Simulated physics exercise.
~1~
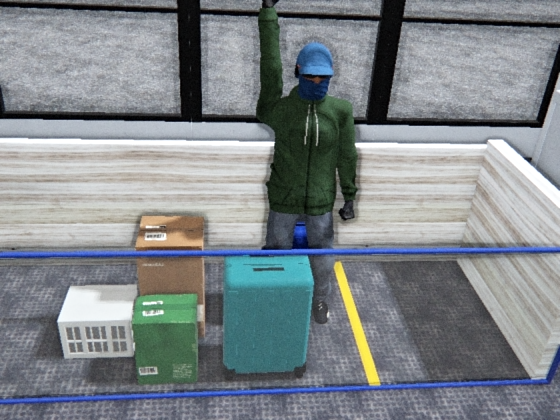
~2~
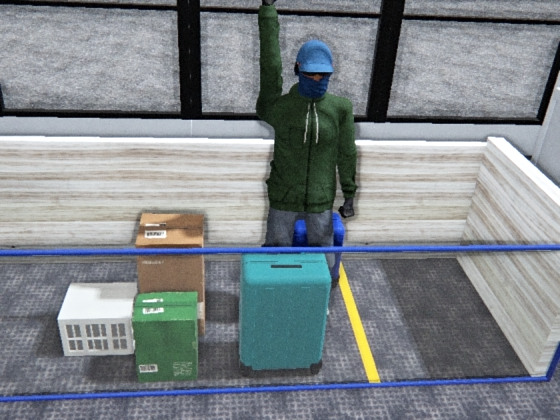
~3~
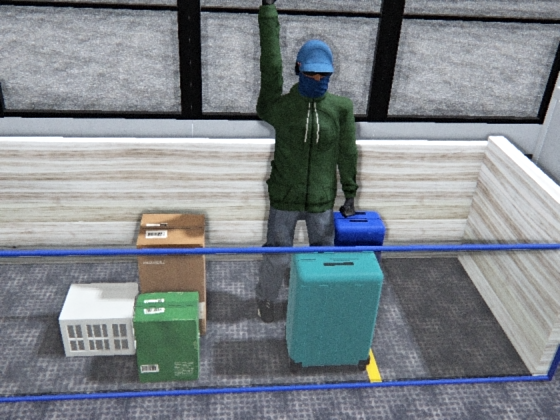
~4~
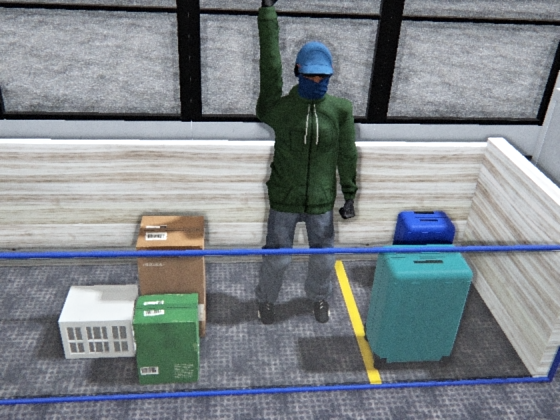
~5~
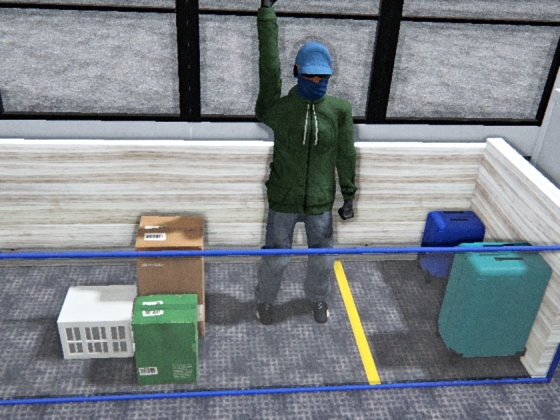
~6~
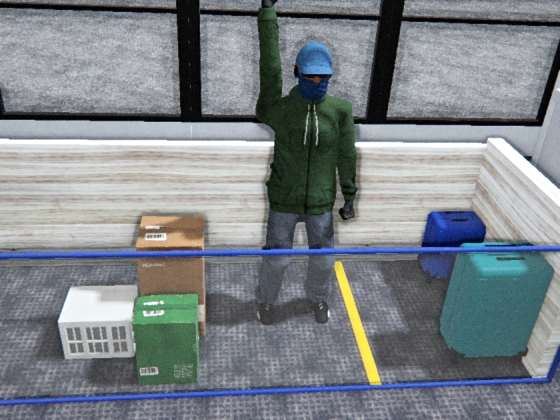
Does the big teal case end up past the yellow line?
Yes, the big teal case slides right over the yellow line and comes to rest upright beyond it, near the right-hand wall.
